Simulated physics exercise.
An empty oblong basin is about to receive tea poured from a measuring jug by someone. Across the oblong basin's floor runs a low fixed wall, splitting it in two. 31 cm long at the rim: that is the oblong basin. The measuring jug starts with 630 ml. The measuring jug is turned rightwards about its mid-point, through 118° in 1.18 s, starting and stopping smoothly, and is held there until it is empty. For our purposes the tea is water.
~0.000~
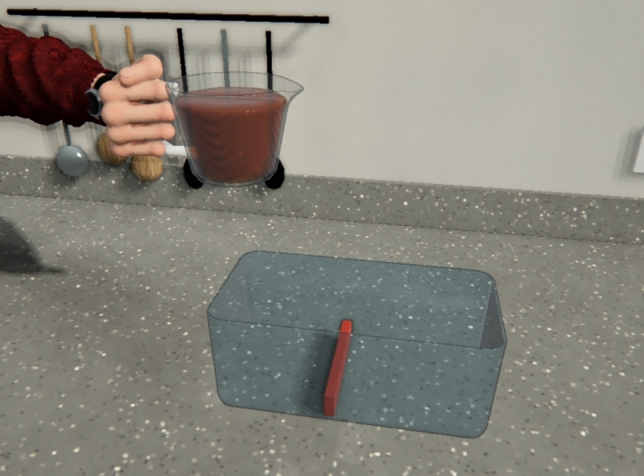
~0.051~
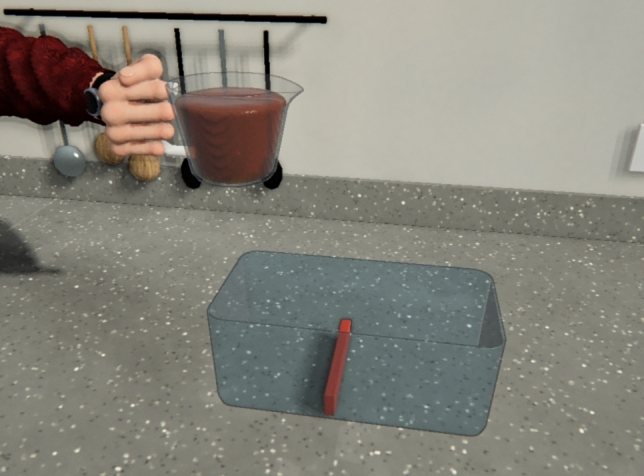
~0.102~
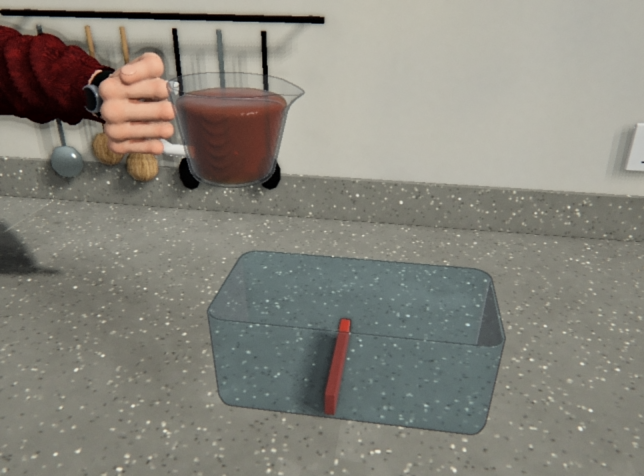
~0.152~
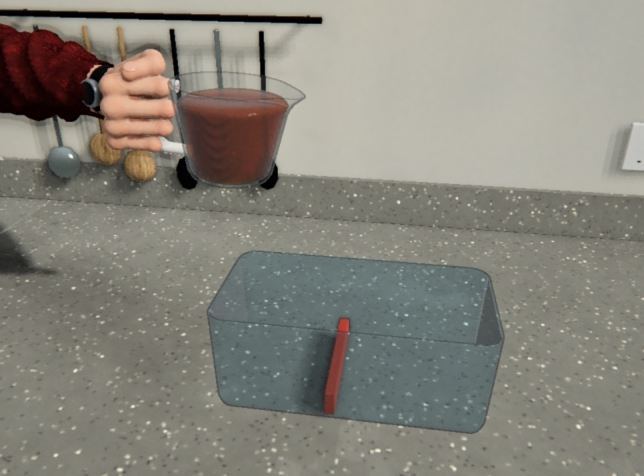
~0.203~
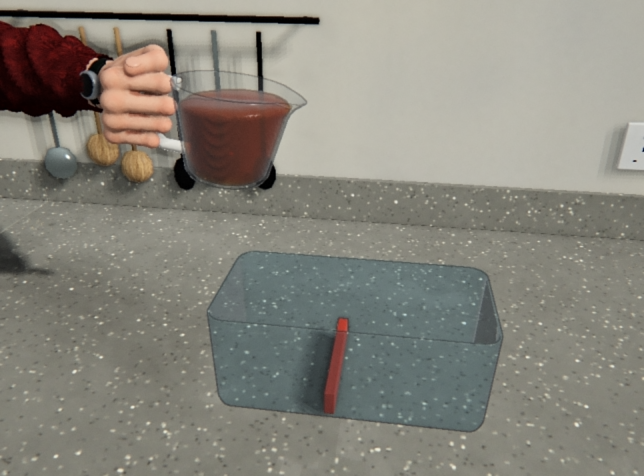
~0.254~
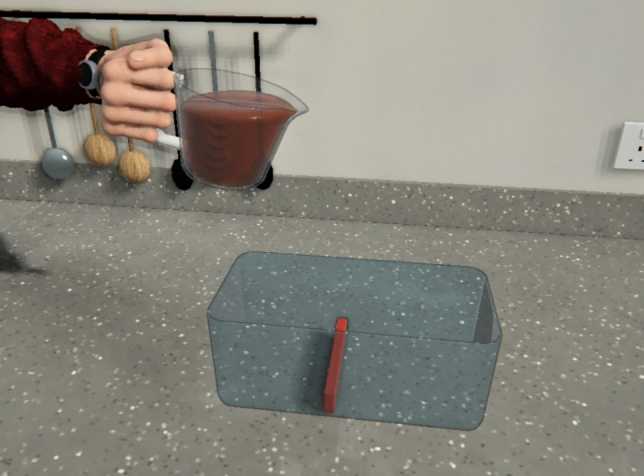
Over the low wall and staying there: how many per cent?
72 out of 100.
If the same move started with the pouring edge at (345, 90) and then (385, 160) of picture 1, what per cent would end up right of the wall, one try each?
In turn about 85 and 90 per cent.
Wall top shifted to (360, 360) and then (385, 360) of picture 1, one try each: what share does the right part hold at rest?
Roughly 60 per cent, then 20 per cent.
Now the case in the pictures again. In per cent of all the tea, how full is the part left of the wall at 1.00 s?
Roughly 14 per cent.
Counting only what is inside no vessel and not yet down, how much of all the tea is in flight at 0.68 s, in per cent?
Some 30 % is the figure.
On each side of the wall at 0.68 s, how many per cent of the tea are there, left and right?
I'd say some 0 on the left and some 14 on the right.
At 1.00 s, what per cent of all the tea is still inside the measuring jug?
I'd say some 3 per cent remains.
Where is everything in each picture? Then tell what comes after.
In the first frame, tilt 0°; pouring edge (303, 88); surface from (180, 94) to (289, 99); the oblong basin's rim runs from (227, 282) to (499, 309); the wall's top is at (339, 356).
In the second frame, tilt 1°; pouring edge (303, 89); surface from (180, 94) to (288, 100).
In the third frame, tilt 2°; pouring edge (304, 92); surface from (181, 94) to (289, 101).
In the fourth frame, tilt 5°; pouring edge (306, 96); surface from (182, 95) to (290, 104).
In the fifth frame, tilt 8°; pouring edge (307, 102); surface from (183, 96) to (293, 105).
In the sixth frame, tilt 13°; pouring edge (309, 110); surface from (185, 99) to (298, 107).
After 0.68 s the tilt is 73° and 55 per cent is still to pour, 0 is left of the wall and 14 right of it.
After 1.00 s the tilt is 111° and 3 per cent is still to pour, 14 is left of the wall and 73 right of it.
After 1.32 s the tilt is 118° and 0 per cent is still to pour, 22 is left of the wall and 76 right of it.
After 1.68 s the tilt is 118° and 0 per cent is still to pour, 26 is left of the wall and 72 right of it.
In the end 26 per cent lies left of the wall, 72 right of it and 2 outside.
